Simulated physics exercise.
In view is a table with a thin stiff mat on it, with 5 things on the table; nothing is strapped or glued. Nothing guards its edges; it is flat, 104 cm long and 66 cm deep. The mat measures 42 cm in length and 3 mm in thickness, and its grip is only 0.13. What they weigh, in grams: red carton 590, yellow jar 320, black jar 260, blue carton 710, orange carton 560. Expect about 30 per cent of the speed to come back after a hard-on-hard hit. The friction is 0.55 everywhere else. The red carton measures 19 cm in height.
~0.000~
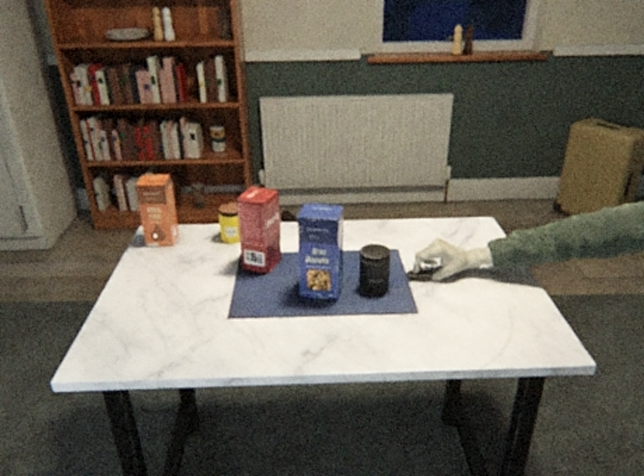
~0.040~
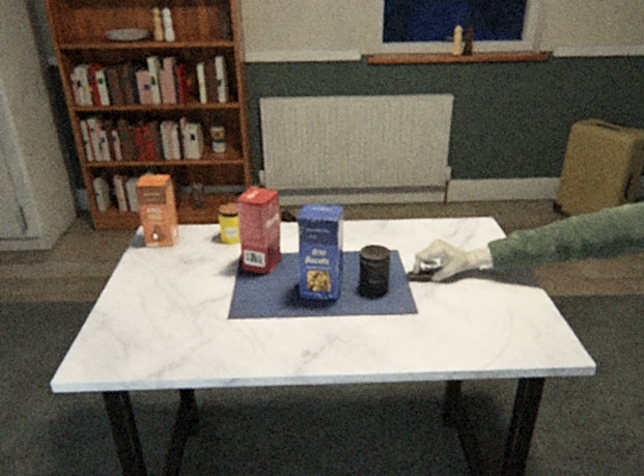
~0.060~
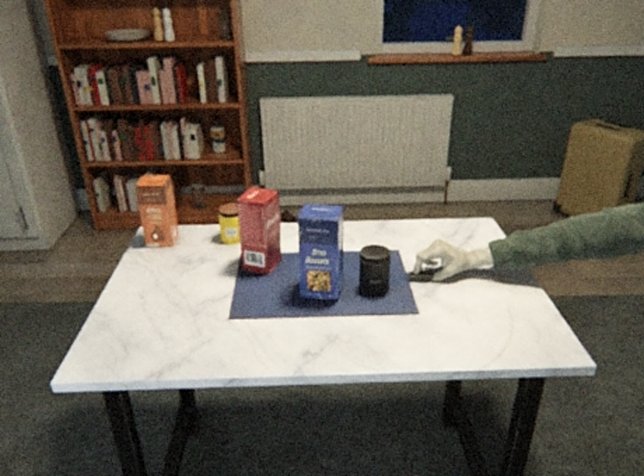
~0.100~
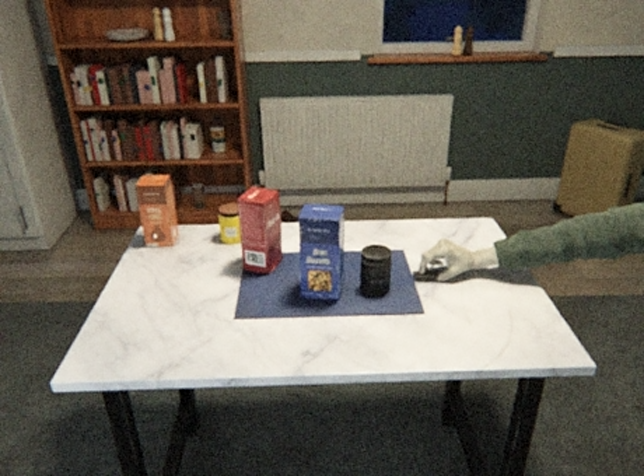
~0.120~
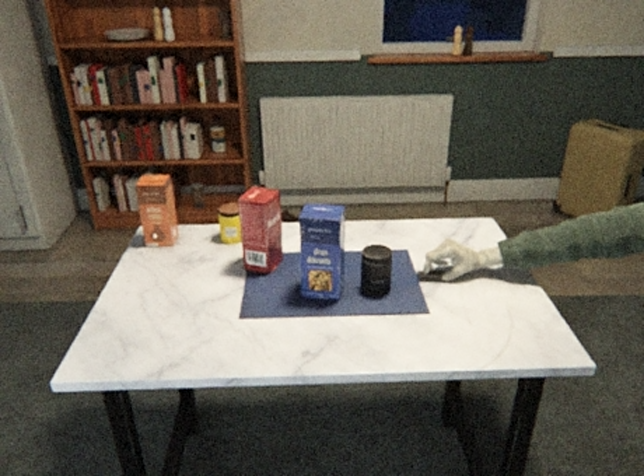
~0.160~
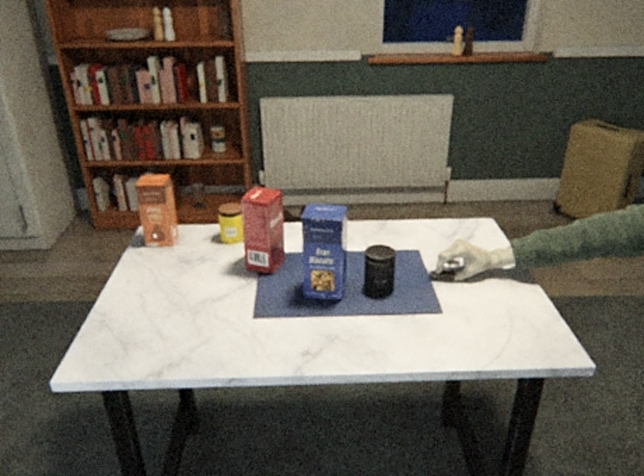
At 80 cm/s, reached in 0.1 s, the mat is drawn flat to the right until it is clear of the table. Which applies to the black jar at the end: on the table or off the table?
It does not stay on the table.
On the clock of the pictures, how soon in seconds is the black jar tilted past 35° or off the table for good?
I'd put it at some 0.8 s.
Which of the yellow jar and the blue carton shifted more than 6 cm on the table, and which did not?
Here the yellow jar is left in place, and the blue carton moves off.
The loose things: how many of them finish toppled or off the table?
The number here is 1.
After 0.46 s, mat pulled 30 cm; black jar slid 15 cm near (437, 268); blue carton slid 11 cm; red carton slid 3 cm.
After 0.86 s, mat pulled 62 cm; black jar now off the table; blue carton slid 37 cm; red carton slid 3 cm.
After 1.16 s, mat pulled 86 cm; blue carton leaning 3°; red carton slid 3 cm.
At rest (2.1 s), off the table, black jar; not toppled but over 6 cm from the start, blue carton; the other 3 in place, give or take 6 cm.
